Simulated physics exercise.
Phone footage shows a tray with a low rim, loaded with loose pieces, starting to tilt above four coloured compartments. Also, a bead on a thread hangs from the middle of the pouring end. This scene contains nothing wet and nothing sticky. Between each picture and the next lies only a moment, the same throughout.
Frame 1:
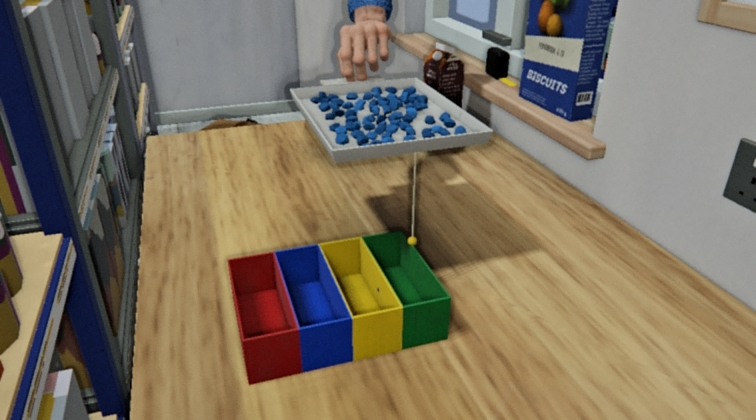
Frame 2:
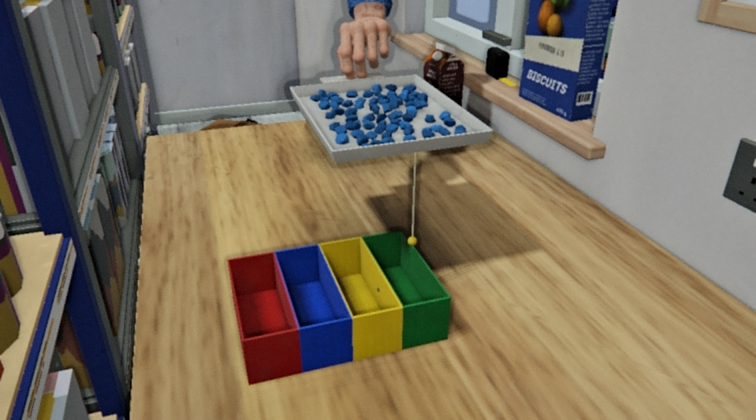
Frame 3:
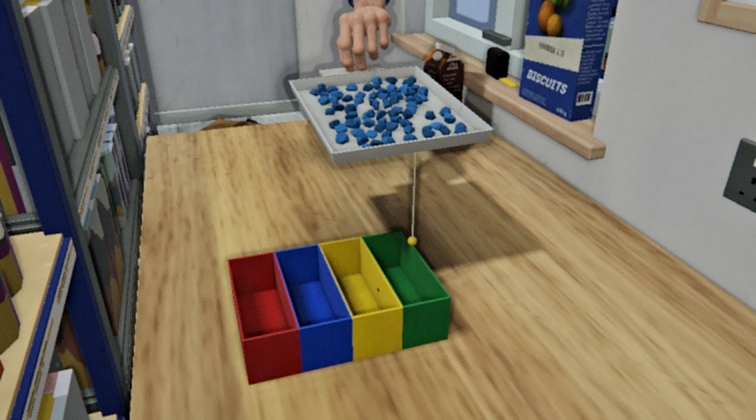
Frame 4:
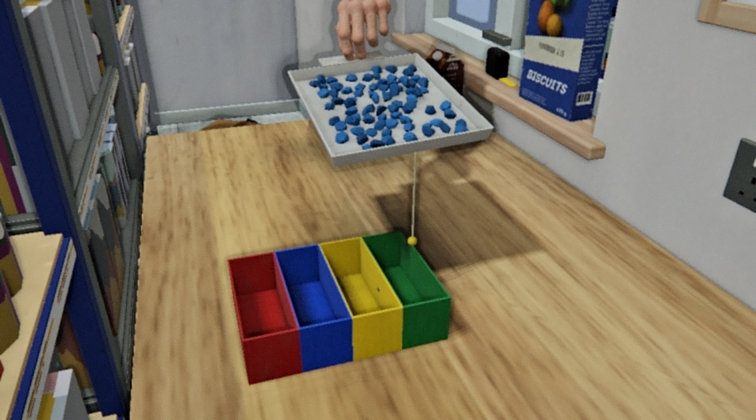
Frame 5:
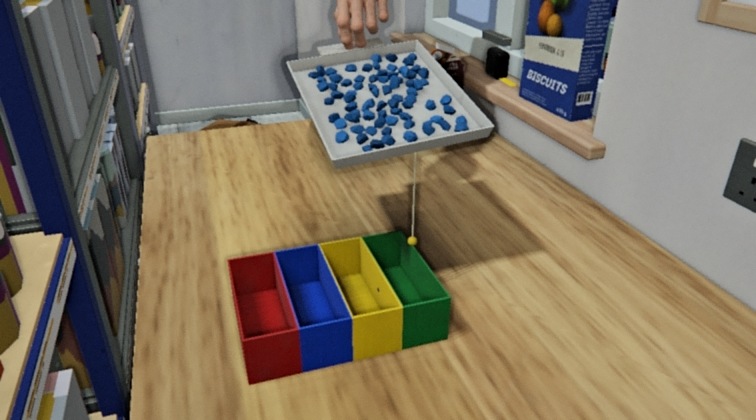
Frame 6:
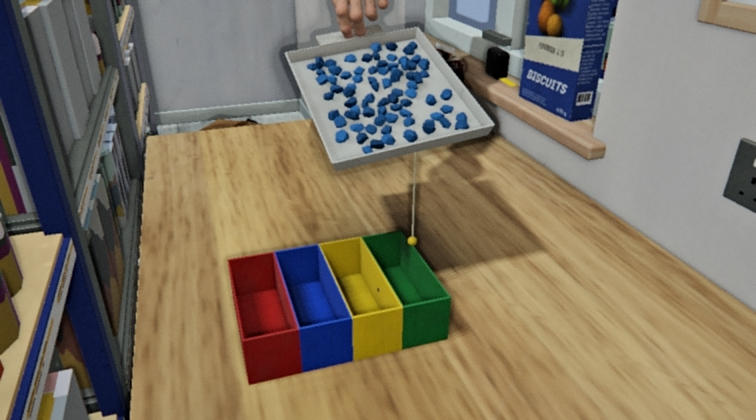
The clip opens on a shallow, pale tray of small blue pieces held nearly level by a hand at its far side, above a box with red, blue, yellow and green compartments. The far side then rises gradually, and the tray slants toward the viewer, its near left corner dipping slightly.
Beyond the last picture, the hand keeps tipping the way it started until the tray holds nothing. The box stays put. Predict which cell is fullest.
My prediction is the yellow cell.
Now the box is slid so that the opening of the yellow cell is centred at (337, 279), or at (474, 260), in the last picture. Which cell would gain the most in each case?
First try: That yellow cell. Second try: Red.
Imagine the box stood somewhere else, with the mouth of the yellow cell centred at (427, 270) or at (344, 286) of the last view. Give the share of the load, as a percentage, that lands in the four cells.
Well, you'd get about 100 per cent and then about 90 per cent.
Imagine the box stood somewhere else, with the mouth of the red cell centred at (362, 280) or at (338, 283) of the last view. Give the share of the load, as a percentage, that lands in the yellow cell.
In order: 0 percent and 10 percent.
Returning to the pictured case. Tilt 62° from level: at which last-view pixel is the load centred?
The centre of the load shows up near (374, 134) in the last view.
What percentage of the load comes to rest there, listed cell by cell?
Final shares - red cell 0 percent, blue cell 20 percent, yellow cell 50 percent, green cell 20 percent.
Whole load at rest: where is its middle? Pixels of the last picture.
Resting centre, last frame: Roughly (362, 315).
Soon, tray tipped steeply; nearly all on the tray; a stray few falling or outside the box.
A while on, tray tipped past a quarter turn; about a quarter on the tray; about a third in the yellow cell; about a quarter in the blue cell; a small part in the green cell; a small part falling or outside the box.
Towards the end, tray tipped past a quarter turn; about half in the yellow cell; about a quarter in the blue cell; about a quarter in the green cell; a stray few falling or outside the box.
Finally, tray tipped past a quarter turn; about half in the yellow cell; about a quarter in the blue cell; about a quarter in the green cell; none in the red cell; a stray few outside the box.
